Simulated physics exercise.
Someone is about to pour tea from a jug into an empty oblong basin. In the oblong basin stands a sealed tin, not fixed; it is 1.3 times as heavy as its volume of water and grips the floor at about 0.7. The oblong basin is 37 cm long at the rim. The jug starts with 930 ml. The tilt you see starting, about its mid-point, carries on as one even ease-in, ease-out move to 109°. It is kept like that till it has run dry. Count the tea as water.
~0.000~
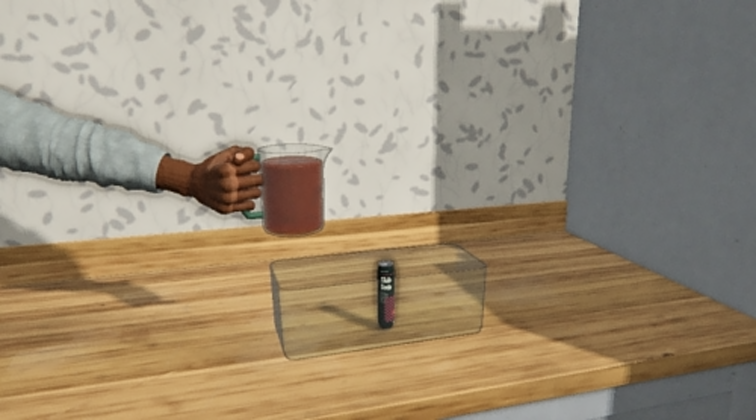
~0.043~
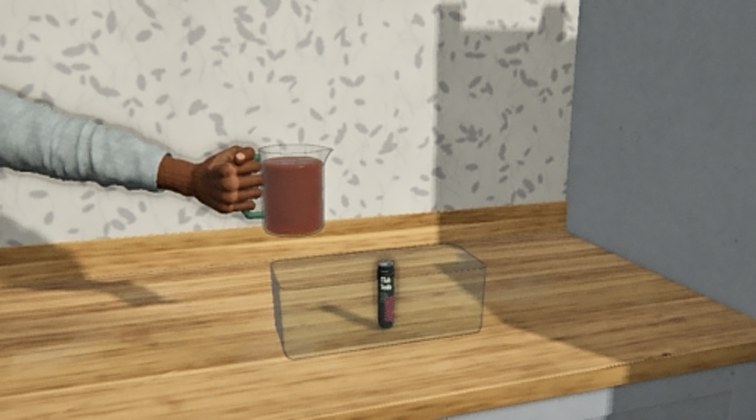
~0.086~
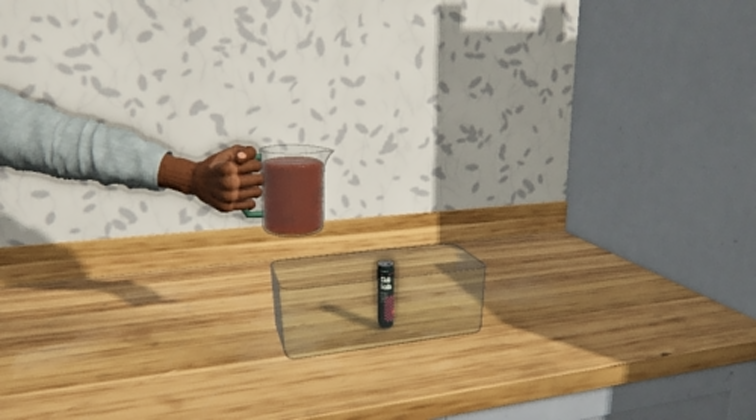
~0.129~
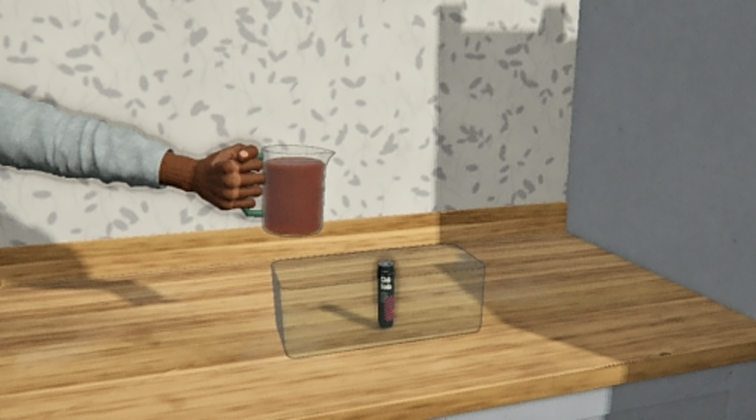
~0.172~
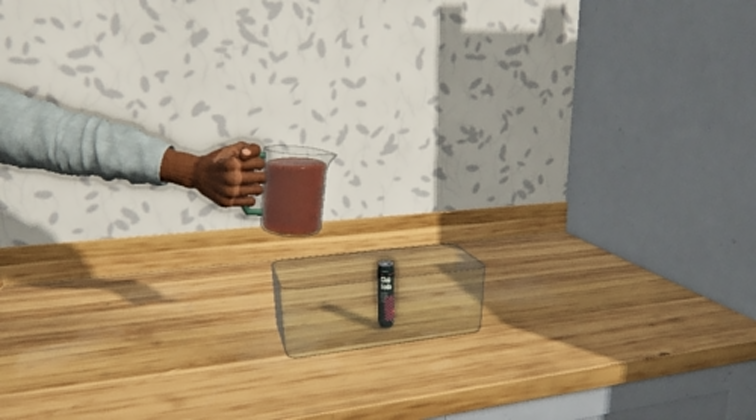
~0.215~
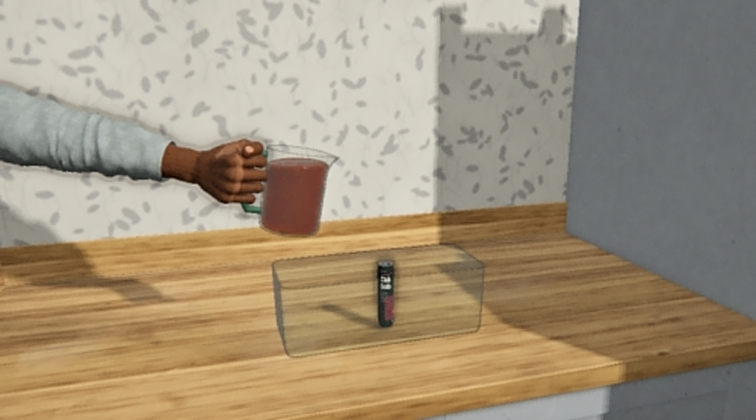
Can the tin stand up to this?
It goes over.
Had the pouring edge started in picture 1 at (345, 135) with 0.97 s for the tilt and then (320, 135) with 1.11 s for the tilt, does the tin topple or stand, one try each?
First it topples; then it goes over.
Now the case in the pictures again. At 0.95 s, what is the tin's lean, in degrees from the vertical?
Near 5° from upright.
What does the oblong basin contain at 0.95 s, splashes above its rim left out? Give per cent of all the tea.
Some 48 per cent.
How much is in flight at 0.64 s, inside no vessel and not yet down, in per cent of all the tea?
Some 14 per cent.
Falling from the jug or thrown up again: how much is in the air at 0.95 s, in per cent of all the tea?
About 20 per cent.
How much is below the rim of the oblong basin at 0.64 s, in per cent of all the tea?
Near 2 in a hundred.
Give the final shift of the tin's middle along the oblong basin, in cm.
Some 10.0 cm.
By 0.64 s the tilt is 66° and 84 per cent is still to pour; the tin stands where it began.
By 0.95 s the tilt is 103° and 32 per cent is still to pour; the tin leans 6°.
By 1.27 s the tilt is 109° and 3 per cent is still to pour; the tin lies on its side.
By 1.62 s the tilt is 109° and 0 per cent is still to pour; the tin lies on its side.
At rest the tin lies on its side.
